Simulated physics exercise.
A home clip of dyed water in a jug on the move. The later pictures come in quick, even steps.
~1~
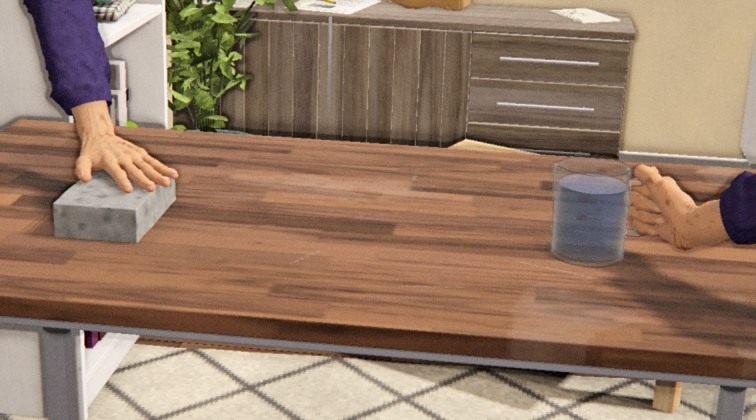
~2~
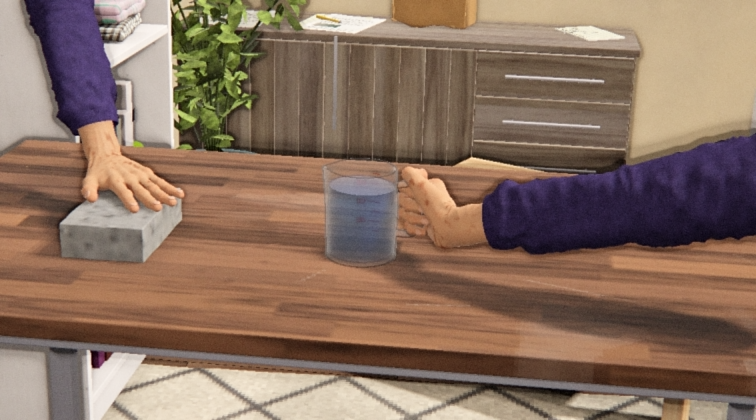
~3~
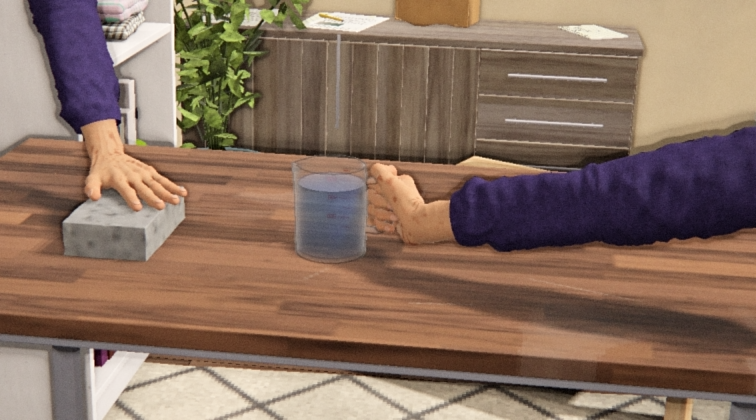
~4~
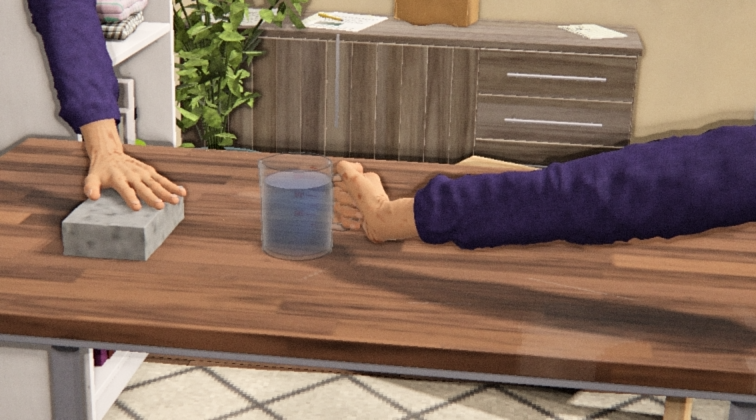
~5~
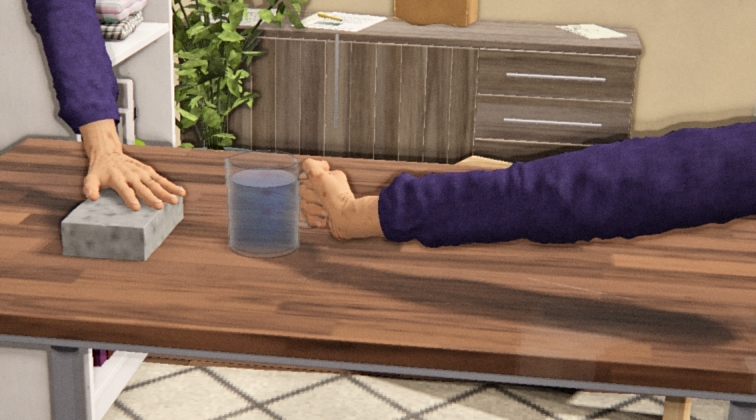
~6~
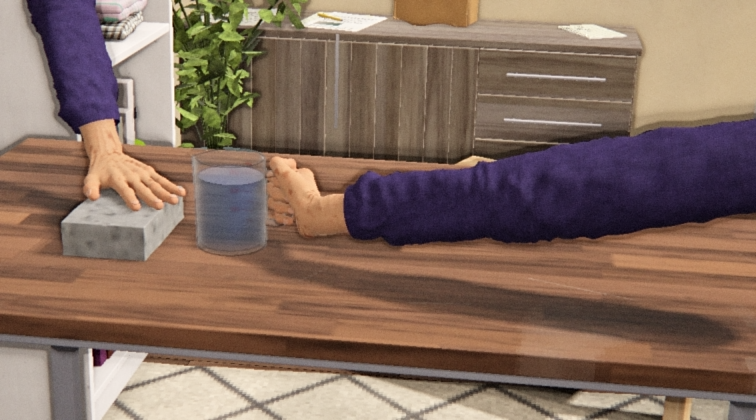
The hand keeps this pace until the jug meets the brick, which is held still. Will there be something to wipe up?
It spills.
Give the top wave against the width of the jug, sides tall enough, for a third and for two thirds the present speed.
Roughly 15 per cent, then 35 per cent.
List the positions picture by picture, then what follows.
At rest; jug (591, 208) about three quarters full; brick (117, 202), in the first frame.
Under way; jug about three quarters full, surface at (362, 186), in the second frame.
A step of some 30 px; jug (331, 206) about three quarters full, in the third frame.
A step of some 35 px; jug about three quarters full, surface at (298, 180), in the fourth frame.
A step of some 35 px; jug (264, 201) about three quarters full, in the fifth frame.
A step of some 30 px; jug about three quarters full, surface at (231, 175); brick (125, 220), in the sixth frame.
A moment on, the jug meets the brick.
Further on, the dyed water surges up the wall; a puddle lies under it.
When it is over, the jug stands at the brick; a puddle lies under it.
